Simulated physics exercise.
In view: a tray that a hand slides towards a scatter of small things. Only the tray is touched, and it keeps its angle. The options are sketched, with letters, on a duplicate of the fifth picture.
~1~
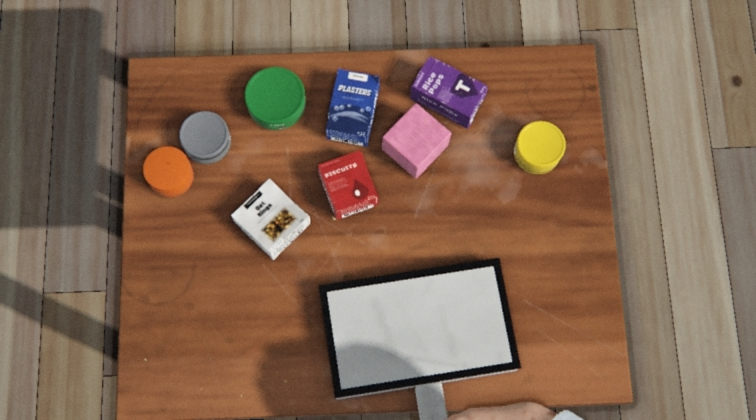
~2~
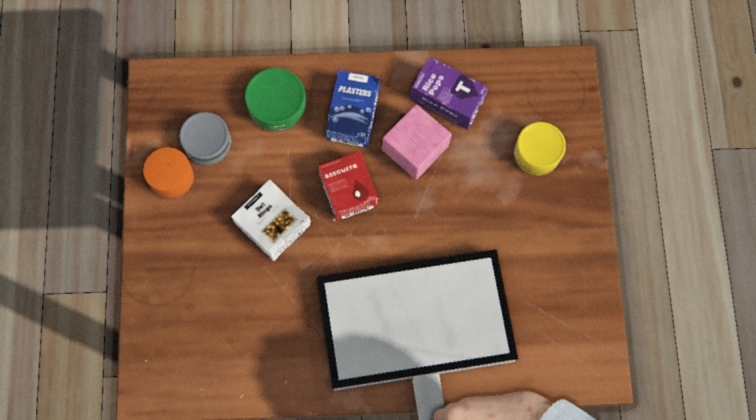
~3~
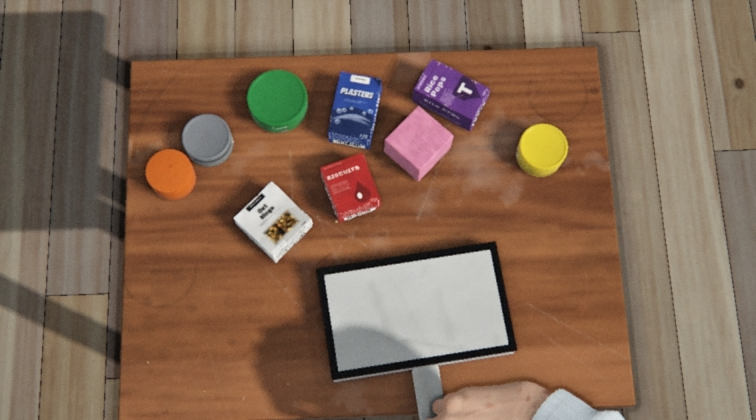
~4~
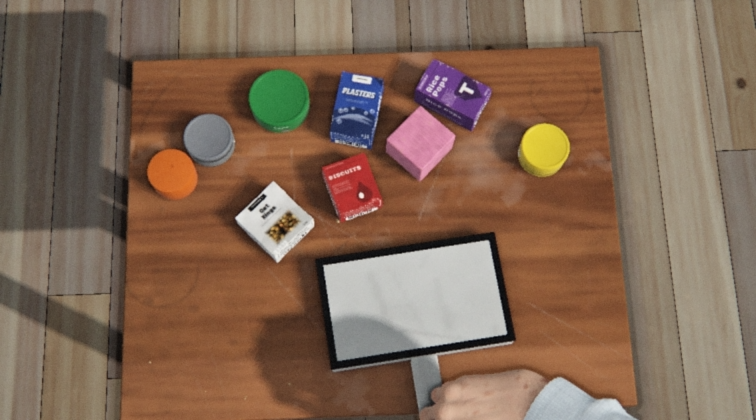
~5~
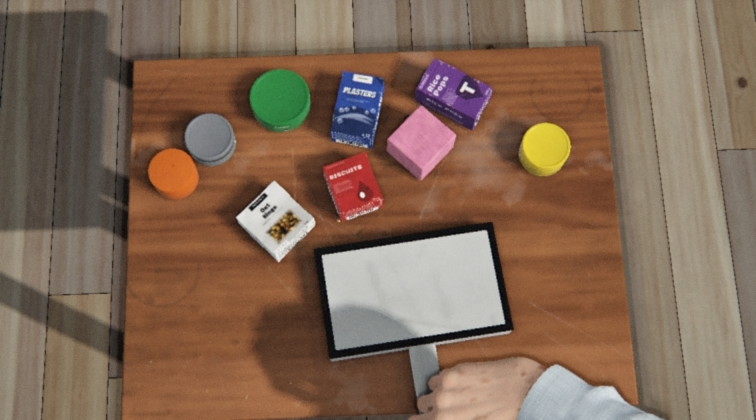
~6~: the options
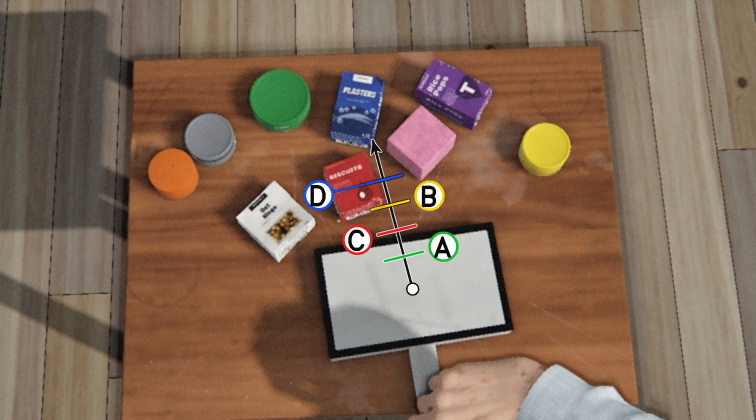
A hand slides a black-framed tray slowly up a wooden table towards scattered small items.
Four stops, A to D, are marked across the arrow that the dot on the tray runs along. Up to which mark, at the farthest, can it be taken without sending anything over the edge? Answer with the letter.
Stop at D.
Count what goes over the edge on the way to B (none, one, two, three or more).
By then, none.
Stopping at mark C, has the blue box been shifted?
By then, yes.
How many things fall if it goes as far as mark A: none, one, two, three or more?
The count is none.
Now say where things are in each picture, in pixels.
In the first picture, grey jar (206, 138); pink block (416, 142); white packet (271, 220).
In the second picture, tray (416, 318); purple packet (449, 93).
In the third picture, tray (416, 310); orange tin (171, 175).
In the fourth picture, tray (415, 300); green tub (279, 102).
In the fifth picture, tray (413, 289); grey jar (211, 140); pink block (421, 144); white packet (276, 222).
On the copy, A at (404, 257); B at (390, 205); C at (397, 231); D at (384, 180); the arrow from (413, 289) to (373, 141); the white dot at (413, 289).
On D. First, tray (401, 250); red packet (355, 176); white packet (271, 214).
Then, tray (390, 208); blue box (345, 78); pink block (416, 118).
Finally, tray (383, 183); blue box (335, 57); purple packet (456, 88); nothing has fallen.
By contrast, A is safe but short; B is safe but short; C is safe but short.
